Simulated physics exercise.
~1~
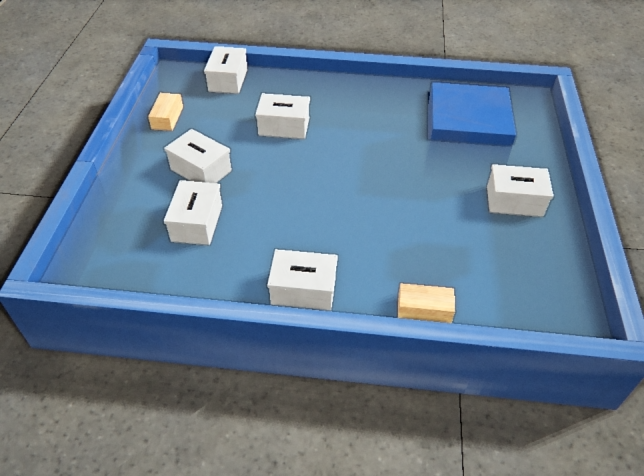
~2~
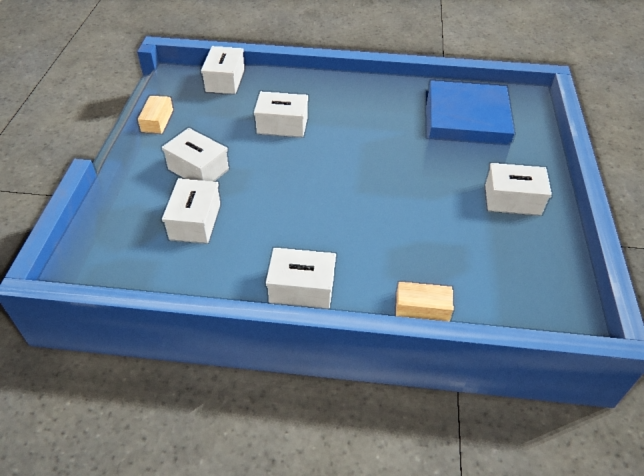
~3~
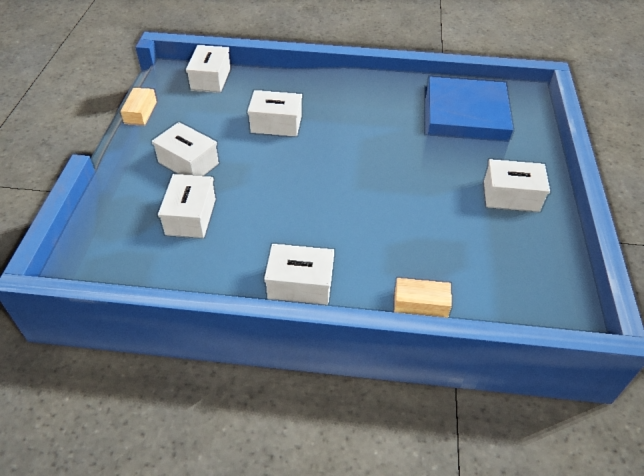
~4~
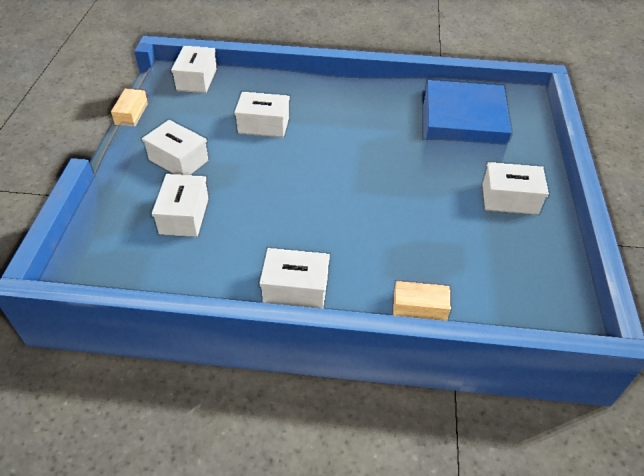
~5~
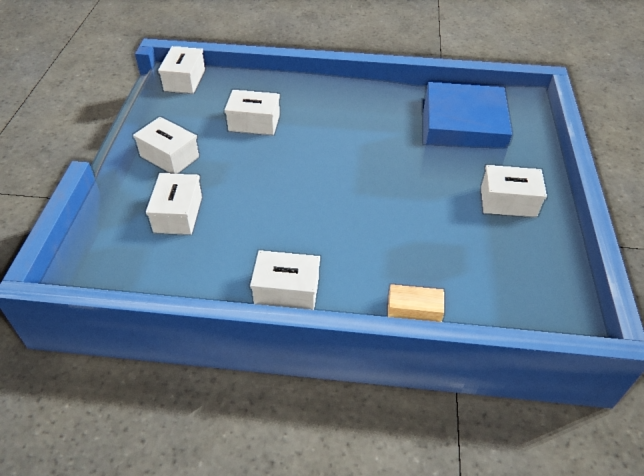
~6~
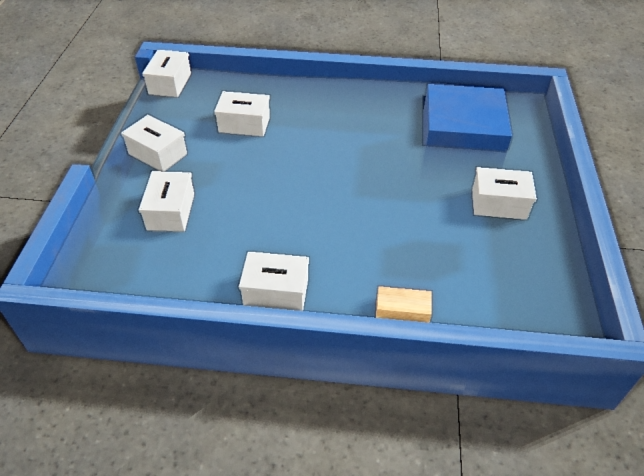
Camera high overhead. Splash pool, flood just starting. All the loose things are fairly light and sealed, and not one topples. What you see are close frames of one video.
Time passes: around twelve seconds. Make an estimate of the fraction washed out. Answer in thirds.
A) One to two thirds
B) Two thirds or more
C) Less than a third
One to two thirds.
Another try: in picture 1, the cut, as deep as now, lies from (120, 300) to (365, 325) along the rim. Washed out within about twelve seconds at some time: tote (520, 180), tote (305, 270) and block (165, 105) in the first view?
One after the other: Left behind, washed out, still in.
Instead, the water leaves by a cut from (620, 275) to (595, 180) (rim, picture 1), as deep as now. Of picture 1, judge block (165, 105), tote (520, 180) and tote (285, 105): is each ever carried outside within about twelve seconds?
The three come to no escape, escape and no escape, in that order.
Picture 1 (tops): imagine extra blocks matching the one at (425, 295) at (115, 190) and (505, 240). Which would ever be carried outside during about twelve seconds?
Result, as listed: Ends up outside; never gets out.
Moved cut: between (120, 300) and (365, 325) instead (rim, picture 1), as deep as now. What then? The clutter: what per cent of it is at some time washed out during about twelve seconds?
My estimate is some 40 percent.
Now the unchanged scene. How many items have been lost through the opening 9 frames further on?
That gives 3.
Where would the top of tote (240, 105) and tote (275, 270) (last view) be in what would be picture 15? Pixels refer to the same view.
They'd be somewhere near (168, 96) and (238, 270).
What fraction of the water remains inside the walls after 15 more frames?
Something like 70 per cent, give or take.
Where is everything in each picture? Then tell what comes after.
The first frame shows a tote at (226, 59), afloat; a tote at (197, 149), afloat; 0 of 8 have shifted.
The second frame shows a tote at (223, 59) floats; a tote at (194, 148) floats; 1 of 8 have shifted.
The third frame shows a tote at (208, 58), afloat, close to its start; a tote at (184, 142) floats, close to its start; 3 of 8 have shifted.
The fourth frame shows a tote at (194, 59), afloat, close to its start; a tote at (174, 139) floats, close to its start; 5 of 8 have shifted.
The fifth frame shows a tote at (181, 59) floats, a stride from its start; a tote at (165, 135) floats, close to its start; 6 of 8 have shifted.
The sixth frame shows a tote at (166, 63), afloat, a stride from its start; a tote at (153, 133) floats, a stride from its start; 8 of 8 have shifted.
A moment on, 1 of 8 are out; 7 afloat.
Next, 3 of 8 are out; 5 afloat.
Later, 5 of 8 are out; 3 afloat.
In the end, 5 of 8 are out; 3 afloat.
